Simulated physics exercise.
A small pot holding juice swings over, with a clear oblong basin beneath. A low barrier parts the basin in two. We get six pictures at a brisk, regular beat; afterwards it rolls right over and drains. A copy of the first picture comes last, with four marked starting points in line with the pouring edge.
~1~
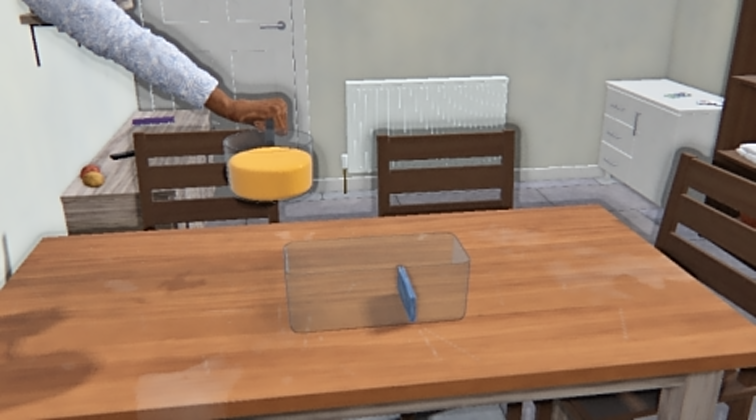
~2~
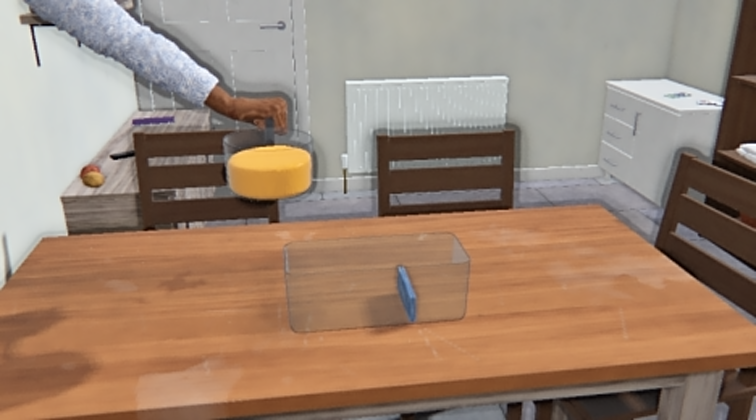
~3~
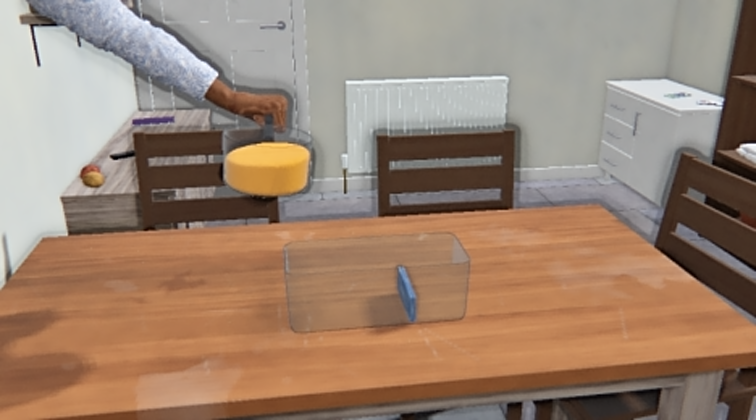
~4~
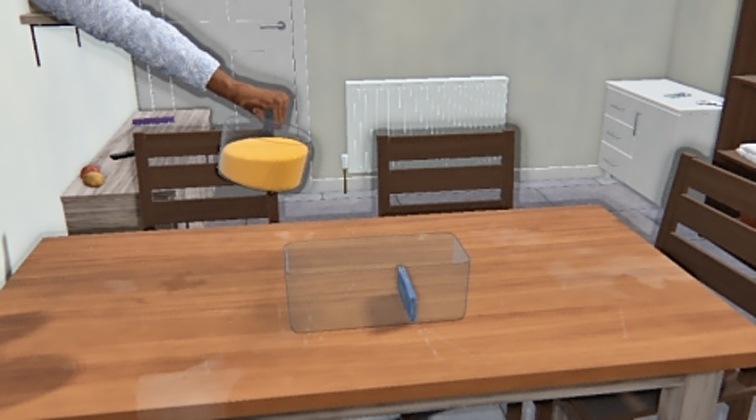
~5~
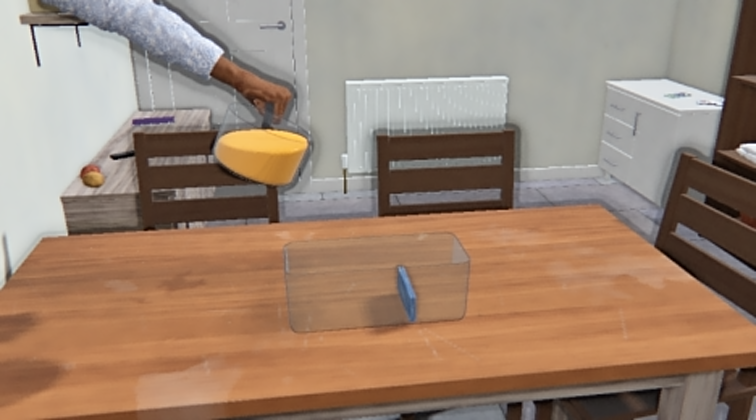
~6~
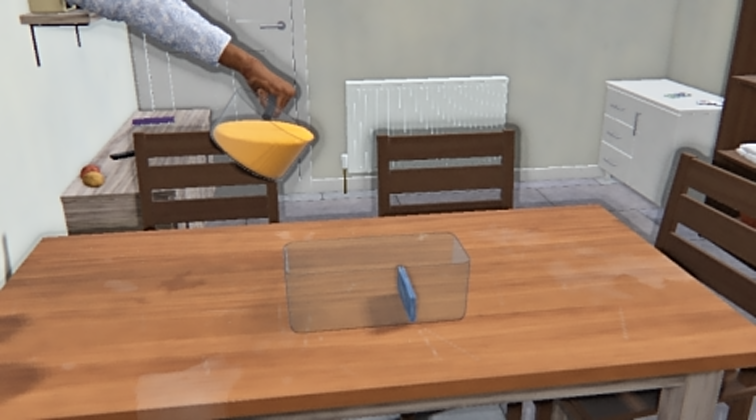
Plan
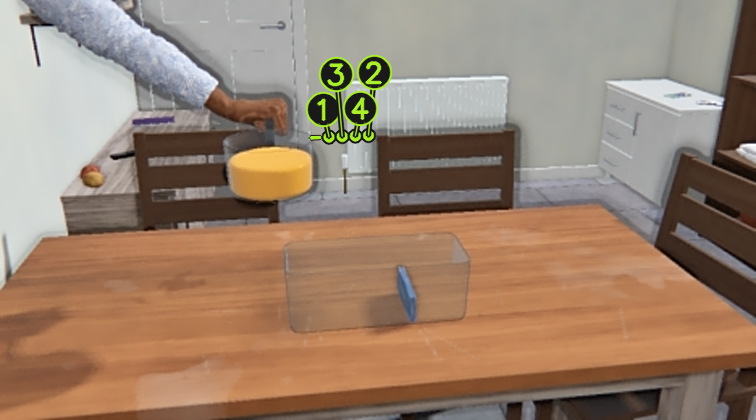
The clip opens with a hand holding a small clear pot of orange-yellow juice upright, above and to the left of a clear oblong basin with a low blue barrier on a wooden table. The hand then gradually tilts the pot, and the juice shifts inside until it reaches the rim.
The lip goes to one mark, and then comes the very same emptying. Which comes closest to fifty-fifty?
Spot 1.
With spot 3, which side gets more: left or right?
The right side.
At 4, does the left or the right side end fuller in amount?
The right side.
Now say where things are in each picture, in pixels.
The first picture shows upright, lip at (311, 137); basin from (290, 331) to (465, 317); top of the wall at (407, 281); nothing has left yet.
The second picture shows upright, lip at (311, 137); nothing has left yet.
The third picture shows tipped about 7°, lip at (311, 137); nothing has left yet.
The fourth picture shows tipped about 15°, lip at (311, 137); nothing has left yet.
The fifth picture shows tipped about 25°, lip at (311, 137); nothing has left yet.
The sixth picture shows tipped about 37°, lip at (311, 137); juice is over the lip, down to (311, 137).
On the marked copy, 1 at (329, 137); 2 at (368, 135); 3 at (342, 136); 4 at (355, 136).
If 1 is chosen, about 47 % ends left of the wall and 50 % right of it; 3 % is lost outside.
If 2 is chosen, about 33 % ends left of the wall and 64 % right of it; 3 % is lost outside.
If 3 is chosen, about 19 % ends left of the wall and 78 % right of it.
If 4 is chosen, about 20 % ends left of the wall and 78 % right of it.
